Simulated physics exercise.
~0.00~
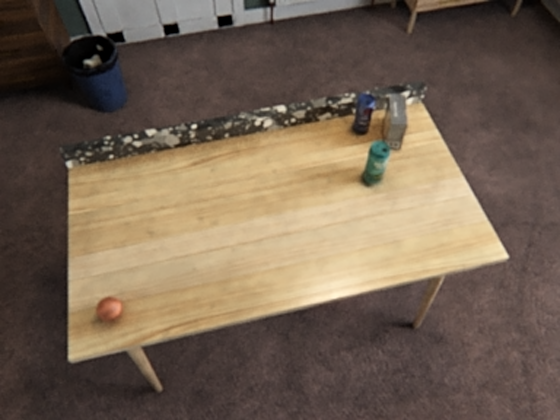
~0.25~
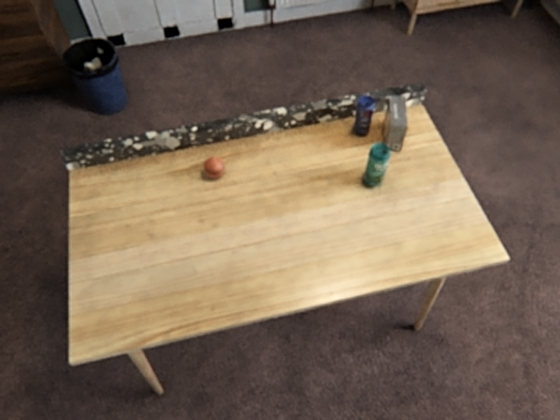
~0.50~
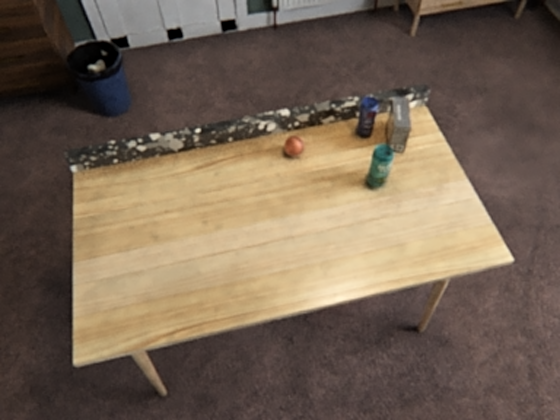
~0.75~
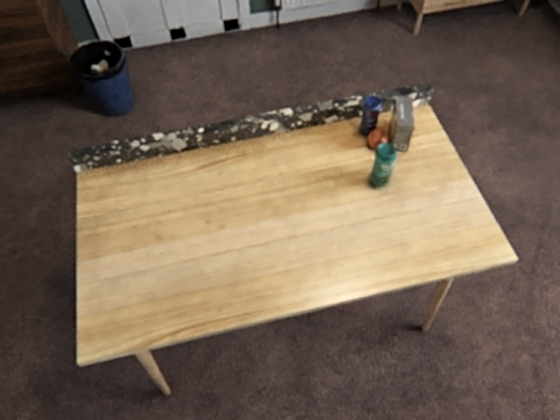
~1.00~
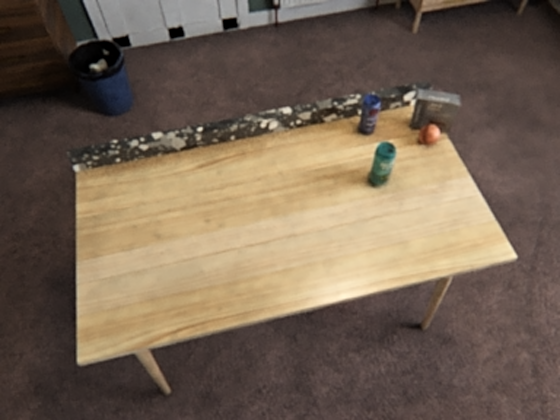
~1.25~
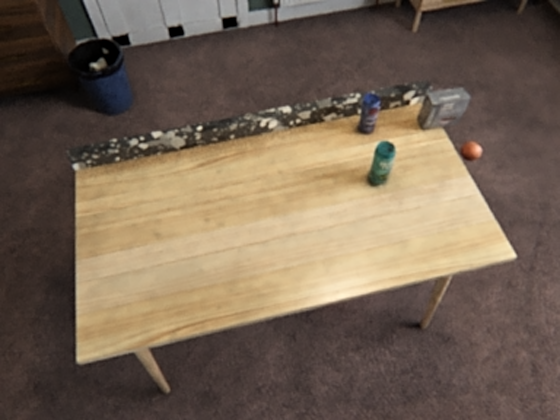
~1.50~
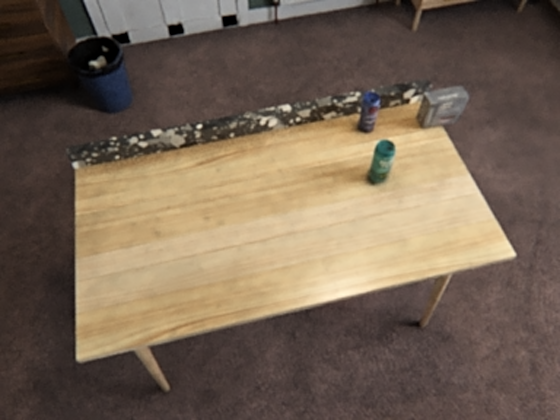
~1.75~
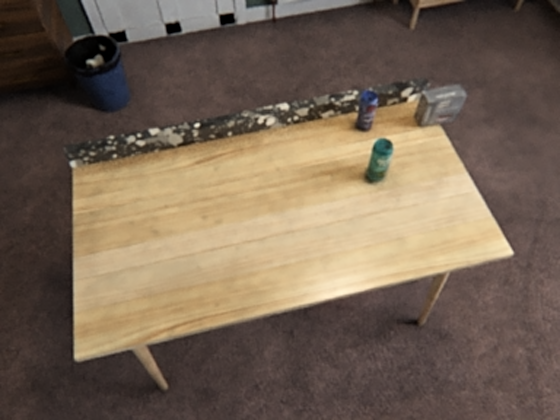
The clip shows an orange ball crossing a wooden table toward the far rail, then moving right along it to a grey packet beside two cans. The packet shifts right and stays upright as the ball goes off the right edge and out of view, while both cans remain standing in place.
